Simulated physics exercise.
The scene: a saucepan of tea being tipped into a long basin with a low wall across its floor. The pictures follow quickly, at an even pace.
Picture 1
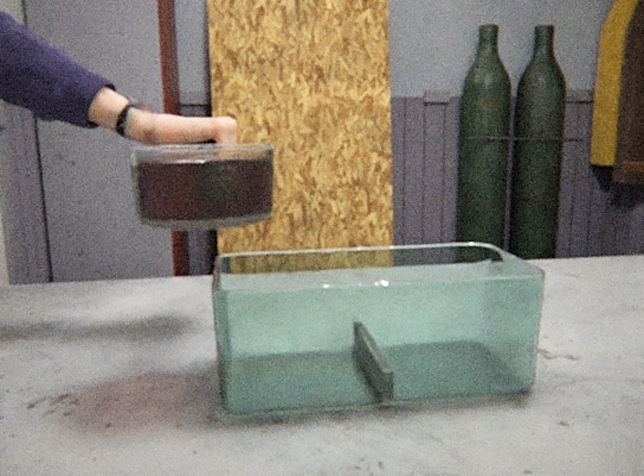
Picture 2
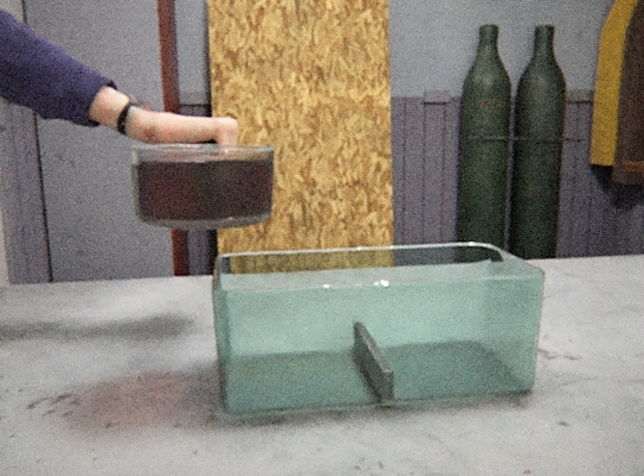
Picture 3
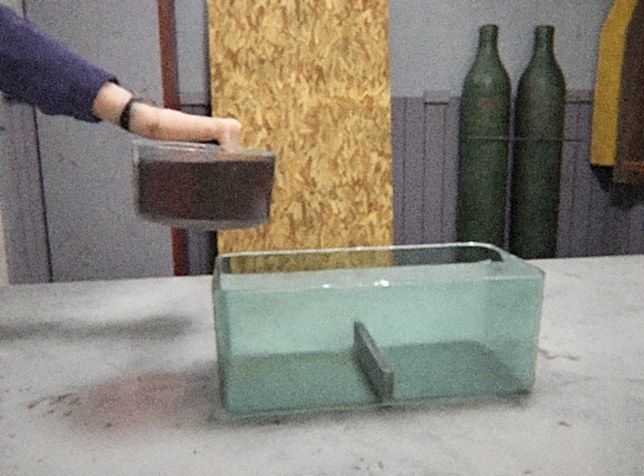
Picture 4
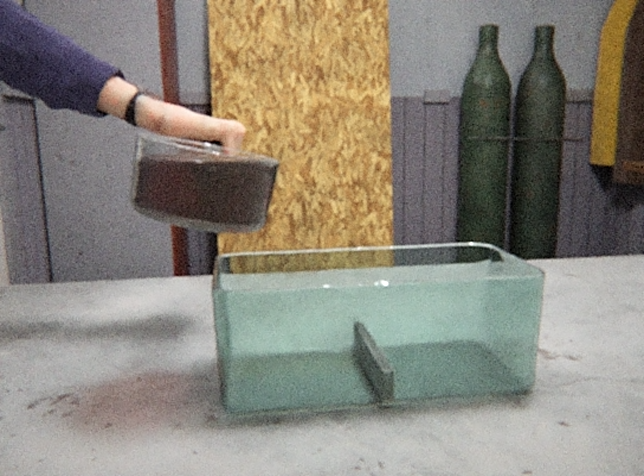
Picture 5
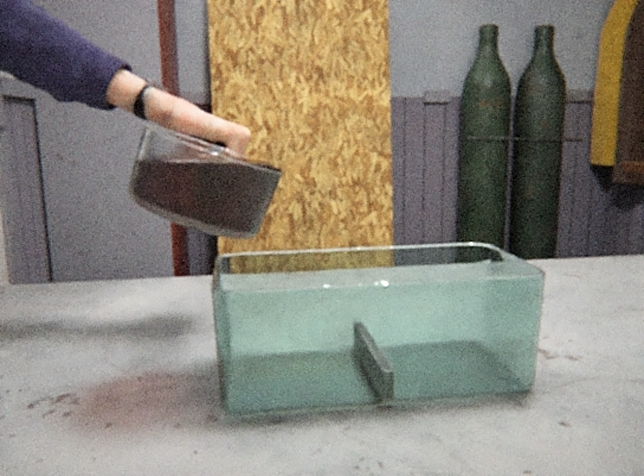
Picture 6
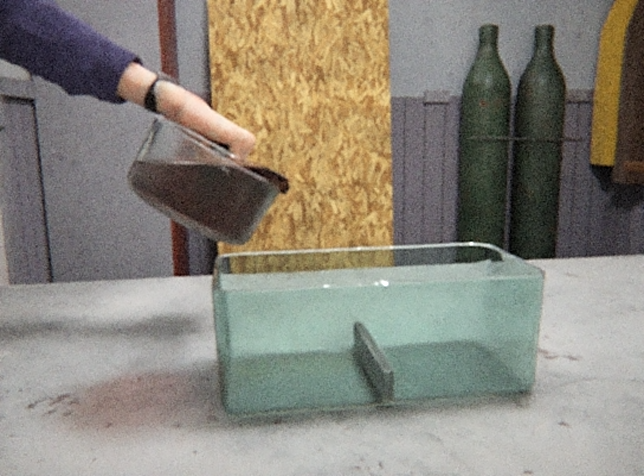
On a pale stone worktop stood a long greenish basin with a low wall across its floor, and above its left end a hand tilted a clear pan of dark tea rightward until tea reached the lip.
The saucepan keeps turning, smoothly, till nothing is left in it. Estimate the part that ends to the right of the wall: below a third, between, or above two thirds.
In the end less than a third is right of the wall.
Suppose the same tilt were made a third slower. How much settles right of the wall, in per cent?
Some 10 per cent.
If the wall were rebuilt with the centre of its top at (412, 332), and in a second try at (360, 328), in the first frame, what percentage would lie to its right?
The first gives 10 %, the second 5 %.
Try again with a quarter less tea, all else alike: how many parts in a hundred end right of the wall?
It comes to 15 per cent or so.
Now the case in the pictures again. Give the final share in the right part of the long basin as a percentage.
Some 20 per cent.
A moment on, the saucepan is tipped on its side and 31 per cent is still to pour, 42 is left of the wall and 0 right of it.
Next, the saucepan is tipped on its side and 8 per cent is still to pour, 80 is left of the wall and 6 right of it.
Then the saucepan is tipped on its side and 2 per cent is still to pour, 82 is left of the wall and 14 right of it.
Later the saucepan is tipped on its side and 1 per cent is still to pour, 80 is left of the wall and 18 right of it.
Finally, 79 per cent lies left of the wall, 20 right of it and 1 outside.
